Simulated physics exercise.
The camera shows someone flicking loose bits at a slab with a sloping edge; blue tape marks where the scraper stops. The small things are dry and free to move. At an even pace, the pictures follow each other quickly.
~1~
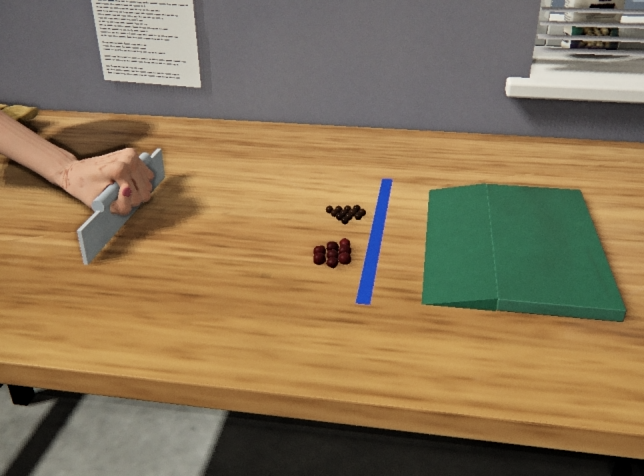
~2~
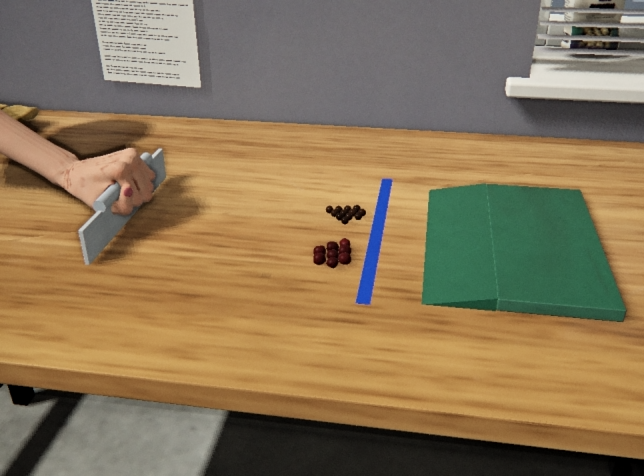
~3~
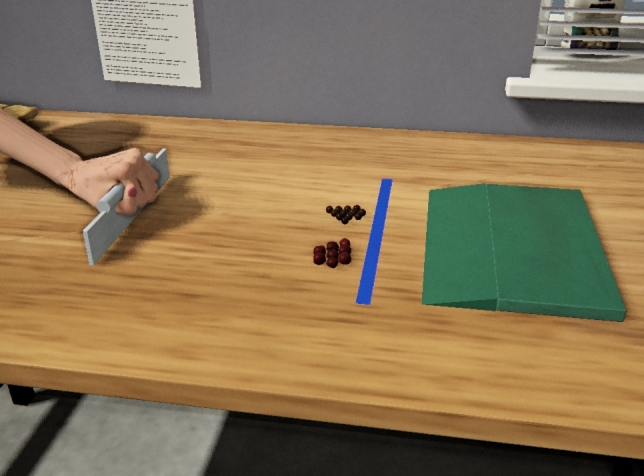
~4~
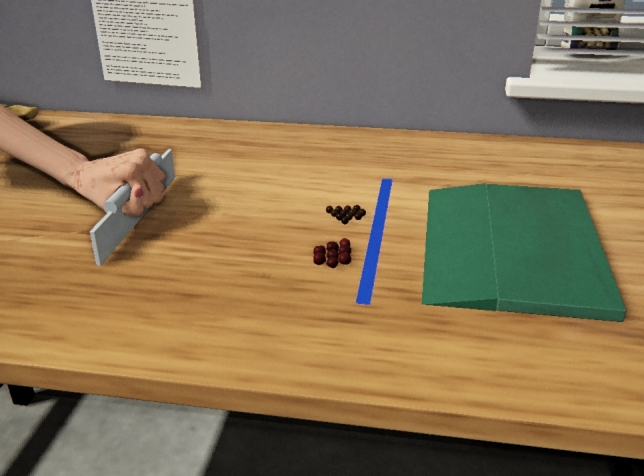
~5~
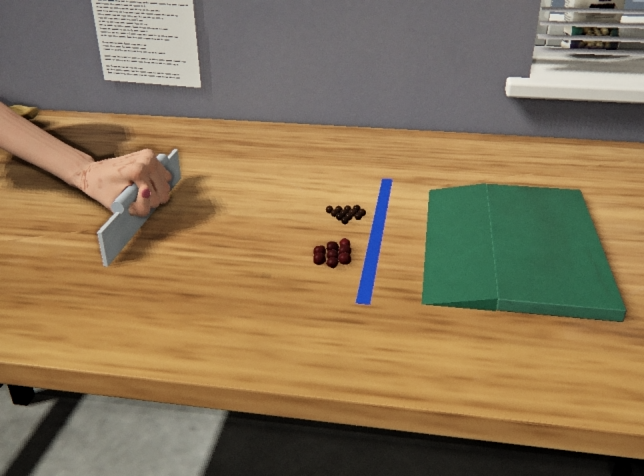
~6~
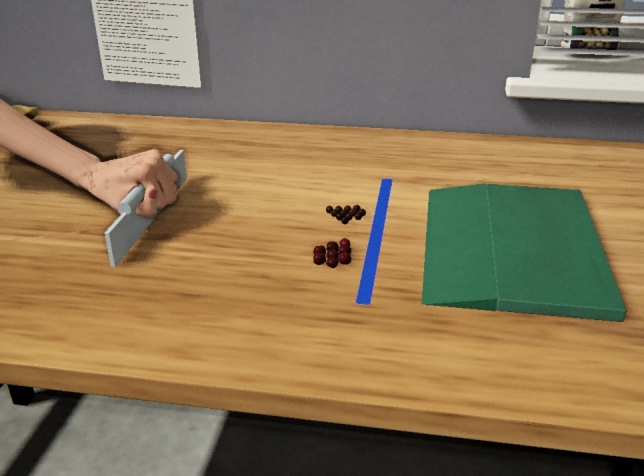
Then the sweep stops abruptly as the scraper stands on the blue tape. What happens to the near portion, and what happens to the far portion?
The near portion gets nothing over the top; the far portion gets nothing over the top.
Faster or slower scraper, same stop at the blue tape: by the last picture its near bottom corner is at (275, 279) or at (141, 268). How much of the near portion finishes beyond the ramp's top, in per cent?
Lab note: Share near 100 per cent at the first pace and 0 per cent at the second.
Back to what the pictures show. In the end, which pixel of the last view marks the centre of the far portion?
Its centre settles around (425, 219).
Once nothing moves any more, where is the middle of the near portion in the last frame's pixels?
It ends up centred around (396, 259) in the final picture.
Then, 1.02 s later than the last frame, scraper still moving, near (267, 194); near portion every one short of the ramp; far portion every one short of the ramp.
Then, 2.06 s later than the last frame, scraper stopped at the blue tape; near portion every one short of the ramp; far portion every one short of the ramp.
When it is over, scraper stopped at the blue tape; near portion not one past the top, every one short of the ramp; far portion not one past the top, every one short of the ramp.
